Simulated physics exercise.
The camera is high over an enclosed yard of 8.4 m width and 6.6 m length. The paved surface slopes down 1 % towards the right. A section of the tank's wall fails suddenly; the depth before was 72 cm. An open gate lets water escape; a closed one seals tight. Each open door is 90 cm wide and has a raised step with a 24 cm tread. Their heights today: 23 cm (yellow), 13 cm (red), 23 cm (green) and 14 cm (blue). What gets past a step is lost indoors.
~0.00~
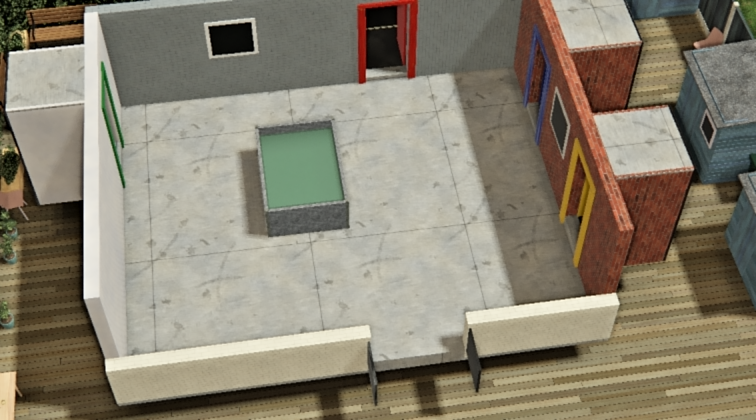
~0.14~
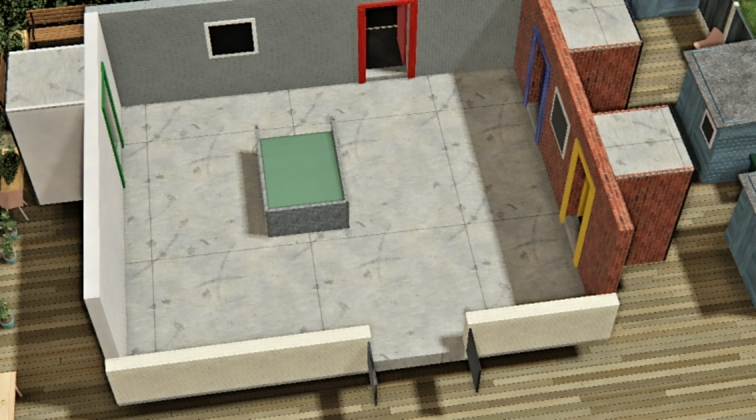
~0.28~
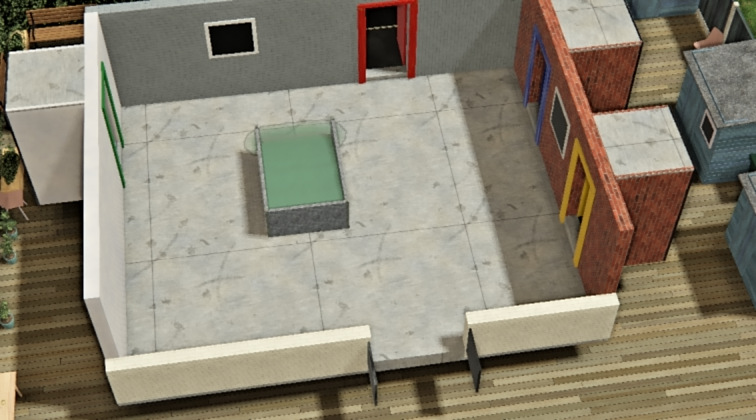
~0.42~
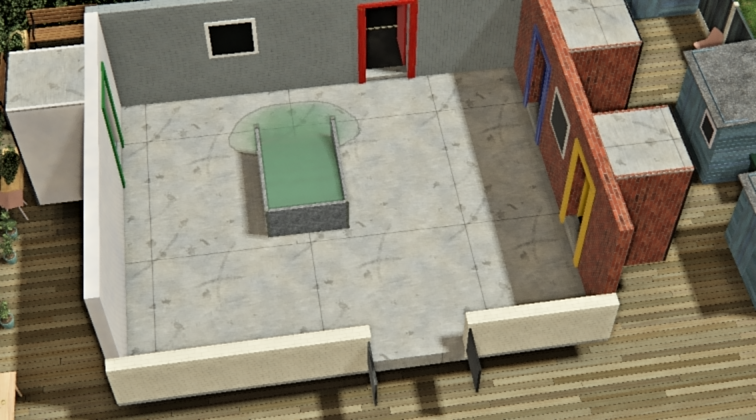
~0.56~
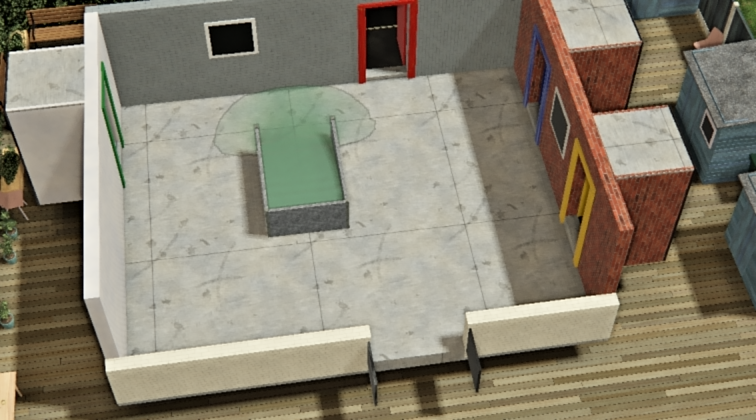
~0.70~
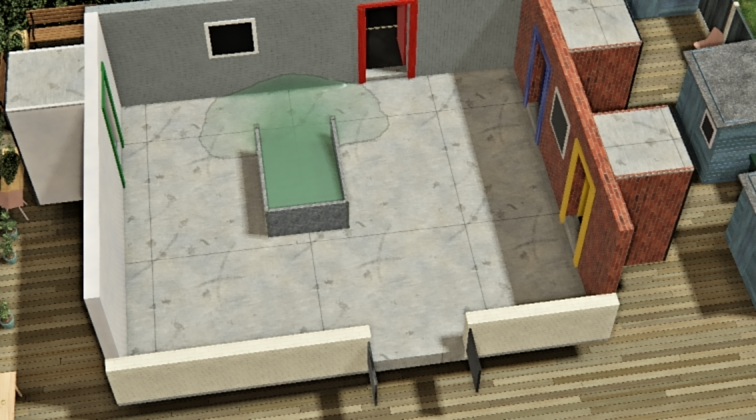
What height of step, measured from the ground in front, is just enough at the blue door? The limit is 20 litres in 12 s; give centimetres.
Some 13.5 cm above the ground.
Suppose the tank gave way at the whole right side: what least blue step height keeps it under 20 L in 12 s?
Some 22 cm.
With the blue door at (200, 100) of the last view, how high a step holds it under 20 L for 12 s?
Roughly 11.5 cm.
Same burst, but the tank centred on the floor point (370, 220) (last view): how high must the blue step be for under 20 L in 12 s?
Then roughly 9.0 cm.
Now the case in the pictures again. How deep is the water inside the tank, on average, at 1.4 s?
About 35 cm.
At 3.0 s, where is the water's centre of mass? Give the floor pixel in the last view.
Near (303, 132).
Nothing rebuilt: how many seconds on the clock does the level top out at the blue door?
At about 3.2 s.
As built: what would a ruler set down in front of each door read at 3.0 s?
In cm: Yellow 0, red 12, green 18, blue 19.
After 1.4 s water covers 10 % of the floor, deepest (46 cm) near (286, 94); it has not reached the blue door.
After 3.0 s water covers 35 % of the floor, deepest (28 cm) near (122, 110); 19 cm at the blue door, 0 litres in over its 14 cm step.
After 12.0 s water covers 95 % of the floor, deepest (9 cm) near (512, 332); 6 cm at the blue door, 17 litres in over its 14 cm step.
At the blue door as built, the water arrived by 2.6 s and peaked near 20 cm at 3.2 s.
With a step of 11.5 cm, 37 litres would have come in within the 12 s; with 15.5 cm, 10 litres. So under 20 litres takes about 13.5 cm.
